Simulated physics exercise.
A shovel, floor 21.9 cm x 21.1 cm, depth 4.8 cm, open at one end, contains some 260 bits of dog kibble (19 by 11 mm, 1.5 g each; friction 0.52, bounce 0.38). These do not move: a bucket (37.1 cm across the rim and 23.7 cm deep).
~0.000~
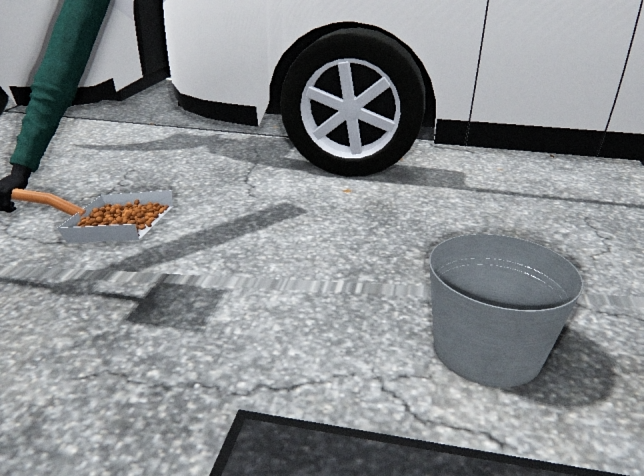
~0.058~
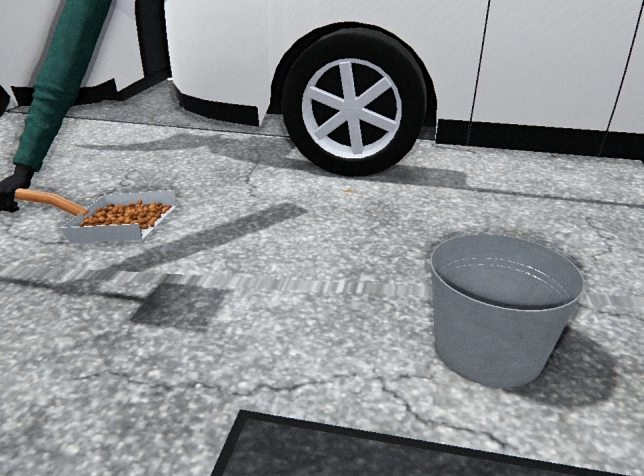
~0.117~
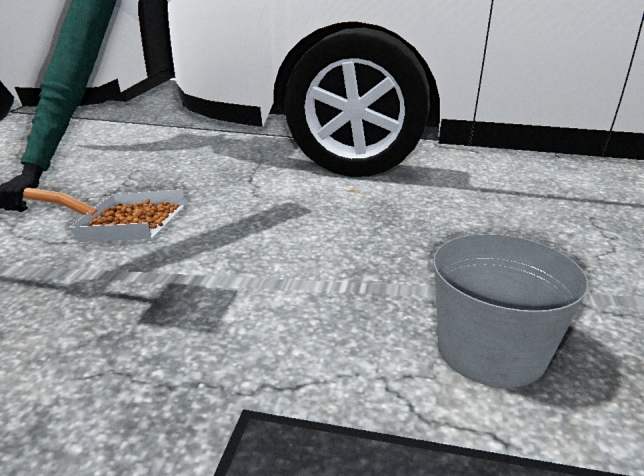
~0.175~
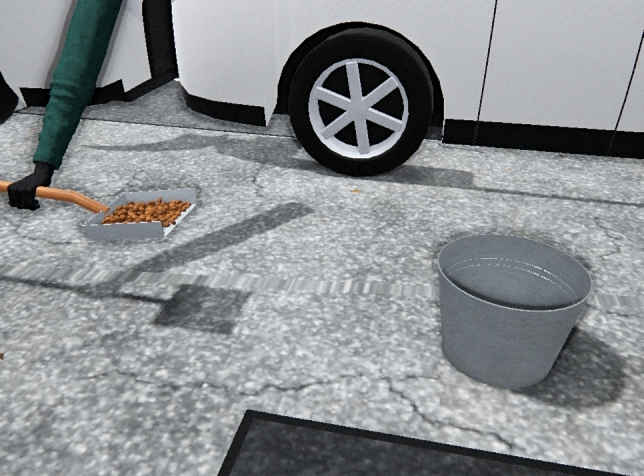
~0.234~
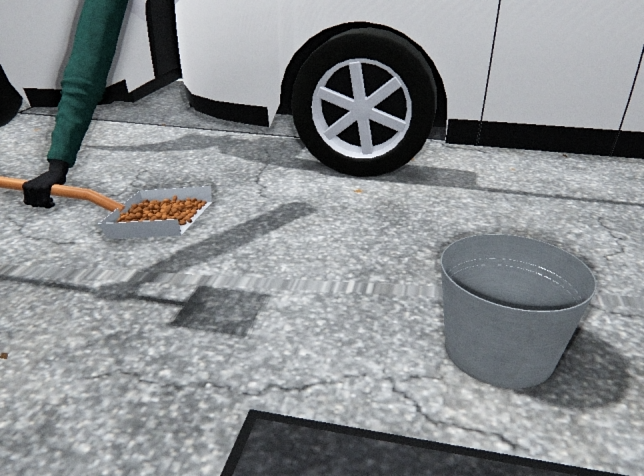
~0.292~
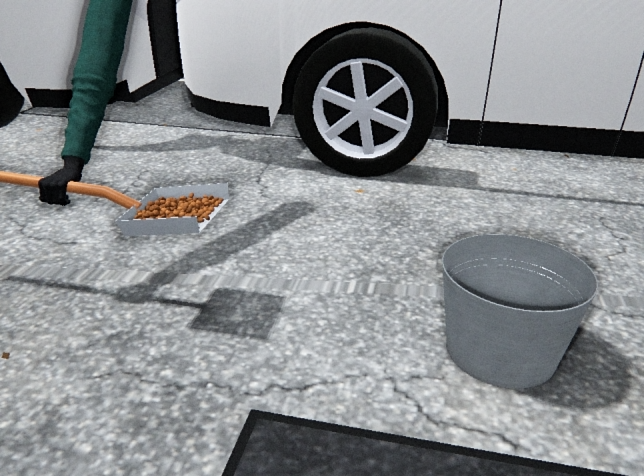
On a cracked grey pavement beside a white vehicle, seen from above at an angle, a dark-edged black panel lies at the bottom of the view. A green-sleeved arm with a black glove holds an orange-handled grey shovel of brown pellets at left, while a grey bucket stands at right. The arm carries the loaded shovel a short way rightward, its shadow following, as the view shifts very slightly.
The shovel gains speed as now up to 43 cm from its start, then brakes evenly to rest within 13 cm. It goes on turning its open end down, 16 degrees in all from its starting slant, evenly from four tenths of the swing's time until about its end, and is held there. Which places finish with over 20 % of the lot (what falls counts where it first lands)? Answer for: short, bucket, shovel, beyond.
Short over, bucket over, shovel under, beyond under.
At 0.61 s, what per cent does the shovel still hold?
Roughly 90 per cent.
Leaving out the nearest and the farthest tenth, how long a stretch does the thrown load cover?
Roughly 30 cm.
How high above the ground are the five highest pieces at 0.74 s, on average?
Some 45 cm.
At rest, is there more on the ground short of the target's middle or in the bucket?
The larger share is in the bucket.
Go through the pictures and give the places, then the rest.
The first frame shows shovel at (96, 228); tilt 10 degrees; moved 0.0 cm; low side left; open edge at (159, 222); middle of the load at (118, 216); bucket at (504, 268).
The second frame shows shovel at (99, 227); tilt 10 degrees; moved 0.6 cm; low side left; open edge at (162, 222); middle of the load at (121, 216).
The third frame shows shovel at (108, 227); tilt 10 degrees; moved 2.3 cm; low side left; open edge at (171, 221); middle of the load at (129, 215).
The fourth frame shows shovel at (121, 225); tilt 10 degrees; moved 5.1 cm; low side left; open edge at (184, 220); middle of the load at (142, 214).
The fifth frame shows shovel at (138, 223); tilt 10 degrees; moved 9.1 cm; low side left; open edge at (200, 218); middle of the load at (157, 212).
The sixth frame shows shovel at (156, 220); tilt 10 degrees; moved 14.1 cm; low side left; open edge at (217, 215); middle of the load at (174, 209); bucket at (518, 268). It turns about 50 degrees a second.
Then, at 0.47 s, tilt 3 degrees; shovel 100 %; middle of all pieces near (246, 196).
After 0.61 s, tilt 4 degrees; shovel 90 %, in the air 10 %; middle of all pieces near (326, 182).
After 0.74 s, tilt 6 degrees; shovel 25 %, in the air 75 %; middle of all pieces near (393, 200).
After 0.87 s, tilt 6 degrees; bucket 50 %, in the air 50 %; middle of all pieces near (450, 261).
At rest (1.9 s), short 40 %, bucket 60 %, shovel 0 %, beyond 0 %.
